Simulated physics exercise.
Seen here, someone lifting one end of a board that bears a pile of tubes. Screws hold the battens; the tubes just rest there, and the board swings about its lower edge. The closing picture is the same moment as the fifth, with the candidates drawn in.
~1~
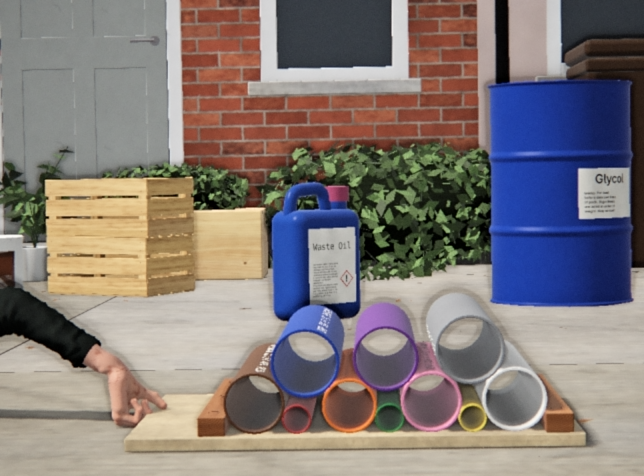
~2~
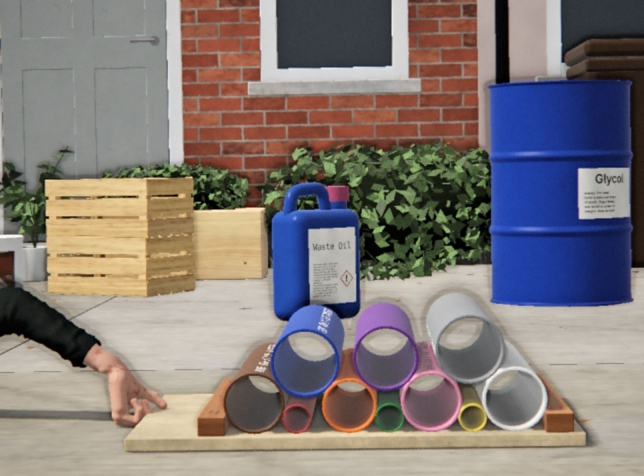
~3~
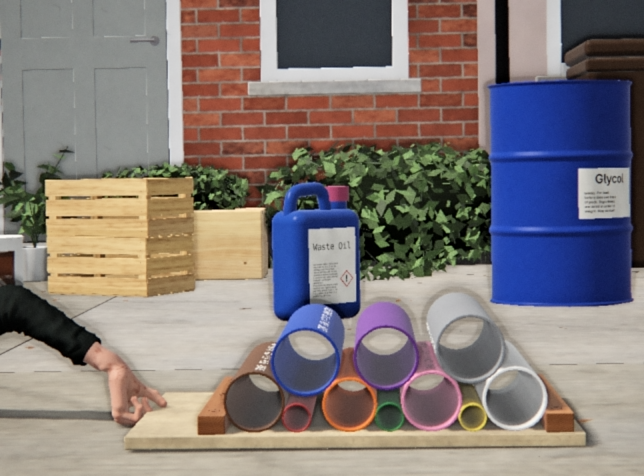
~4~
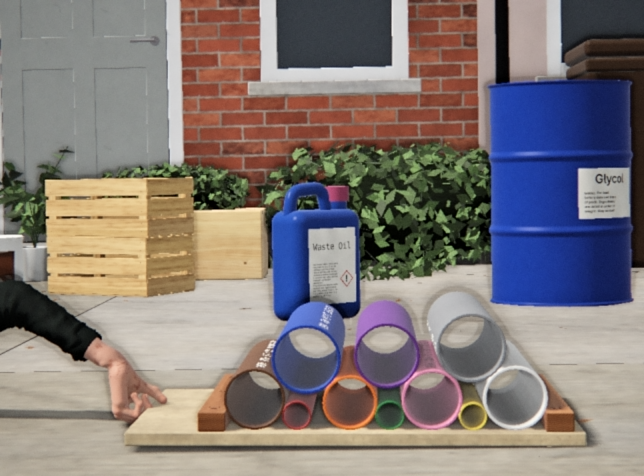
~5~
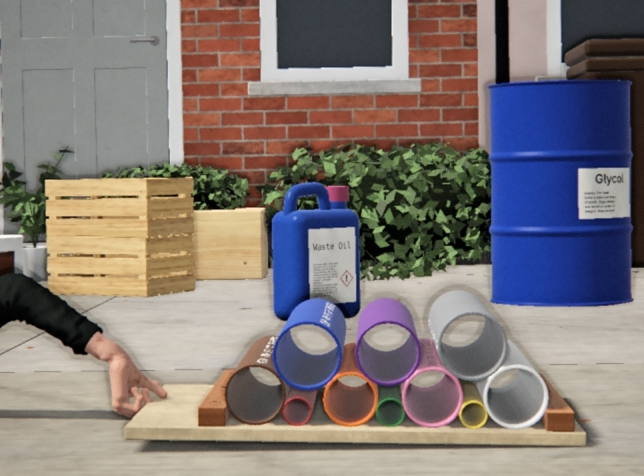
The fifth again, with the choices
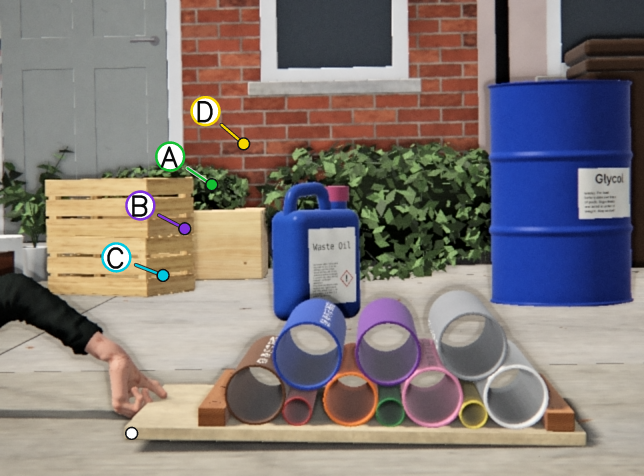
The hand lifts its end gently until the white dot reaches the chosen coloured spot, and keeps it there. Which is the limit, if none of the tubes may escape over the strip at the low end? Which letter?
Stop at A.
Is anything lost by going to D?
Yes.
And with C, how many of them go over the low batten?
At C the number is none.
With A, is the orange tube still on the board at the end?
The orange tube: Yes.
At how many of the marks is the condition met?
Three of them.
On the marked copy, A at (212, 185); B at (185, 229); C at (163, 275); D at (243, 144); the white dot at (132, 433).
Taking A. A third of the way, board at 19°.
Two thirds of the way, board at 35°.
When it is over, board at 35°, none over the low batten.
As for the rest, B none over the low batten; C none over the low batten; D one over the low batten (grey).
